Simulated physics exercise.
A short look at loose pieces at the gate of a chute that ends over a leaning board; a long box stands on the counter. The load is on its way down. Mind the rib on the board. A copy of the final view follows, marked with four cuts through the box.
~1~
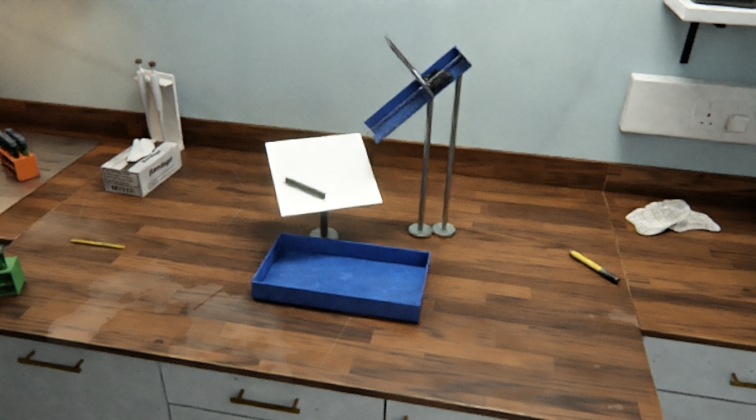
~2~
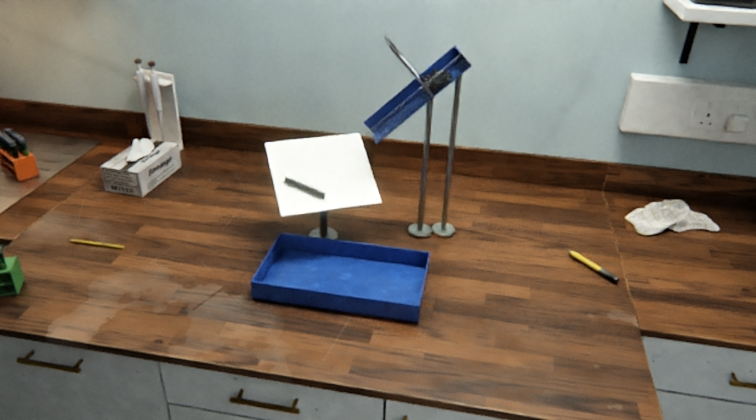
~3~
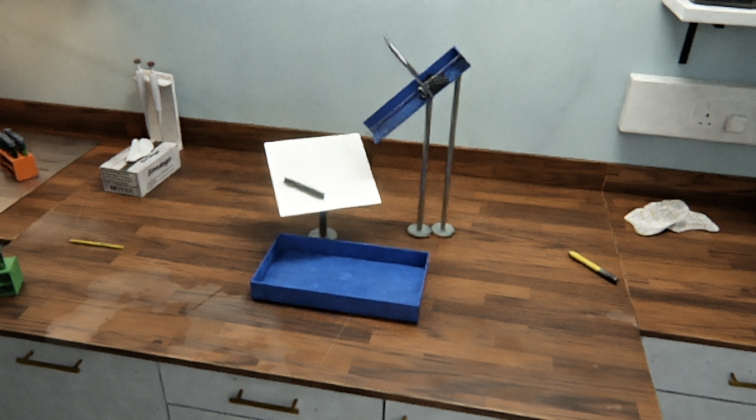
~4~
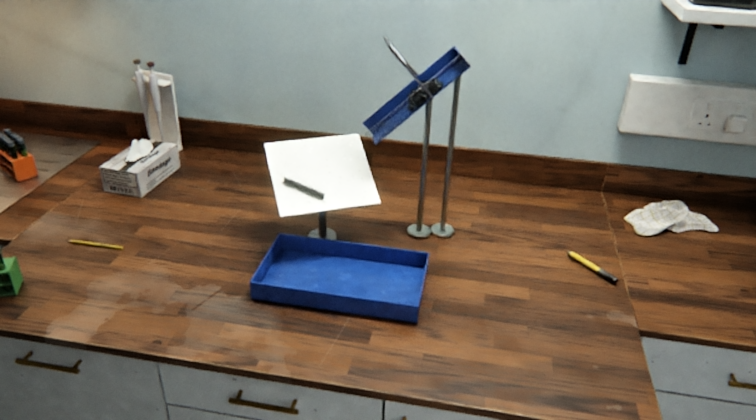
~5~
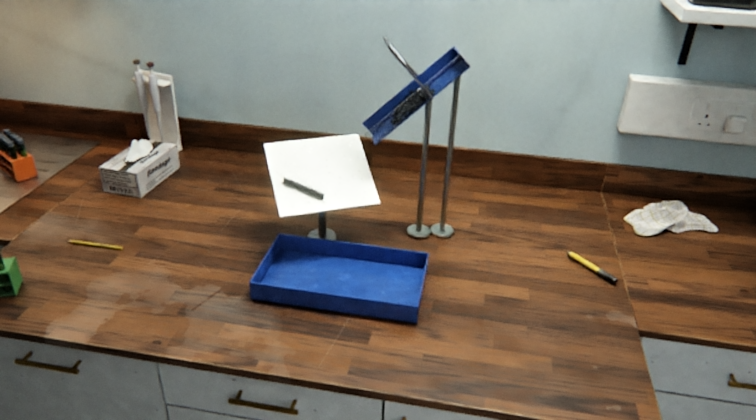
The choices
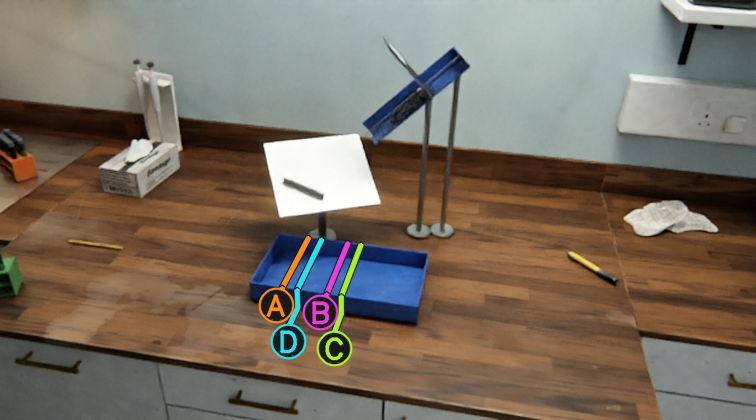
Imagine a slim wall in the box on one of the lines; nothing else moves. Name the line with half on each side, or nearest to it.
It is B.
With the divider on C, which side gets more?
Left.
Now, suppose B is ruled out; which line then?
Here it is line C.
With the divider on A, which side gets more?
Right.
On the marked copy, line A crosses the front rim at (282, 287); line B crosses the front rim at (326, 293); line C crosses the front rim at (341, 295); line D crosses the front rim at (297, 289).
Choosing A, of what is caught, none at all on the left of the divider, the whole lot on the right.
Choosing B, of what is caught, close to half on the left of the divider, close to half on the right.
Choosing C, of what is caught, the bulk on the left of the divider, close to a quarter on the right.
Choosing D, of what is caught, none at all on the left of the divider, the whole lot on the right.
